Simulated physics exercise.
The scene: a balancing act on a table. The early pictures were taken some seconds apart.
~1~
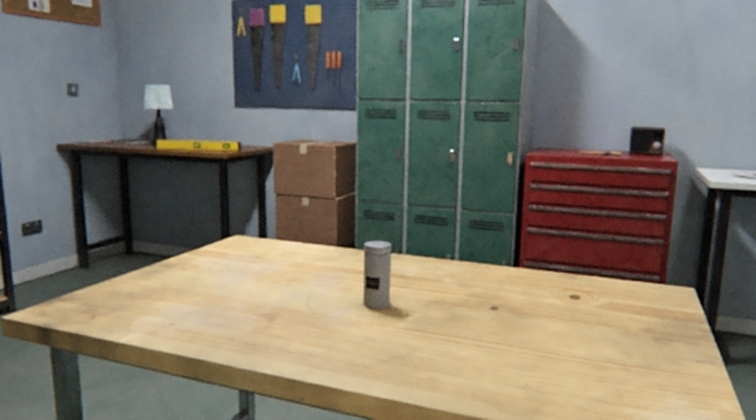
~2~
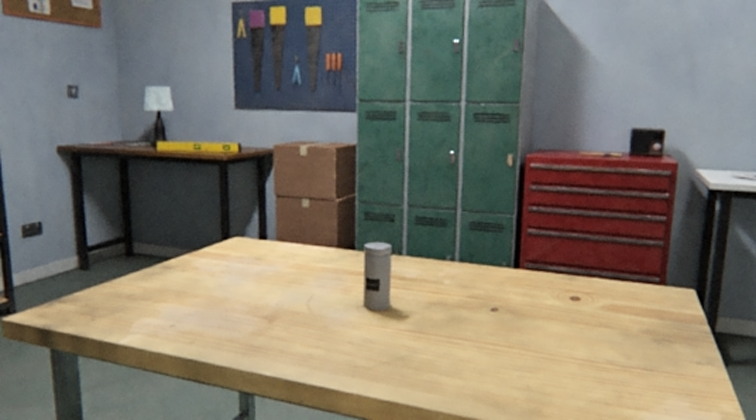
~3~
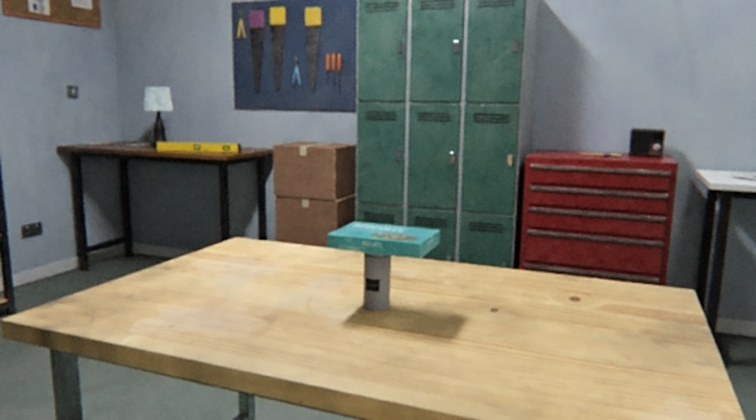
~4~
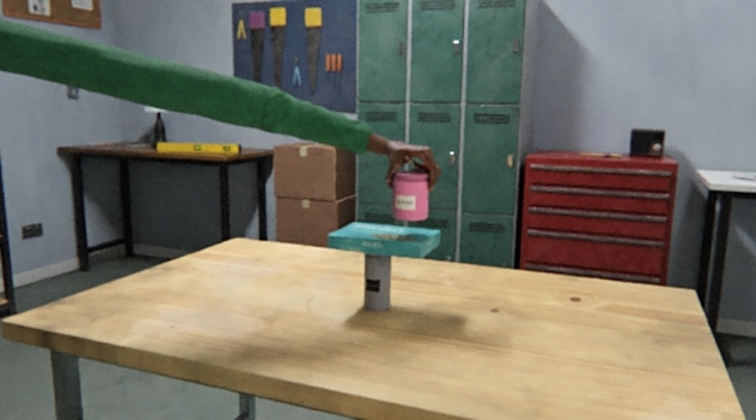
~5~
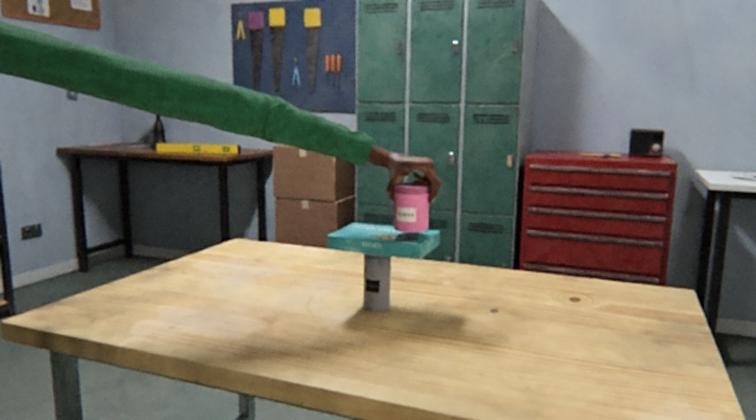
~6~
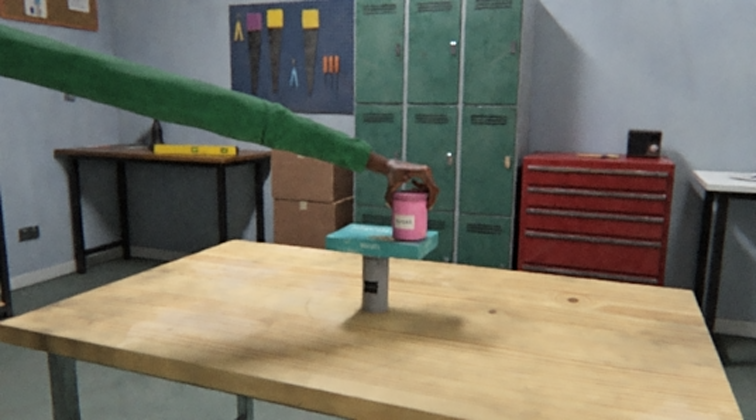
To begin with, a grey cylinder stands alone on a wooden table in a workshop, and then a flat turquoise packet lies across its top. An arm in a green sleeve reaches in from the left, lowers a pink jar onto the packet's right side and keeps hold of it.
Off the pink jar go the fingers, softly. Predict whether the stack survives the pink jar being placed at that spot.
Prediction: The stack collapses.
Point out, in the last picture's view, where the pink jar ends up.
End position: Approximately (483, 307).
Then, 0.40 s later than the last frame, pink jar and turquoise packet now fallen.
Then, 0.50 s later than the last frame, things are still on the move.
When it is over, fallen, pink jar and turquoise packet; grey jar as before. End places, in pixels of the last picture, pink jar near (483, 307). The stack comes apart.
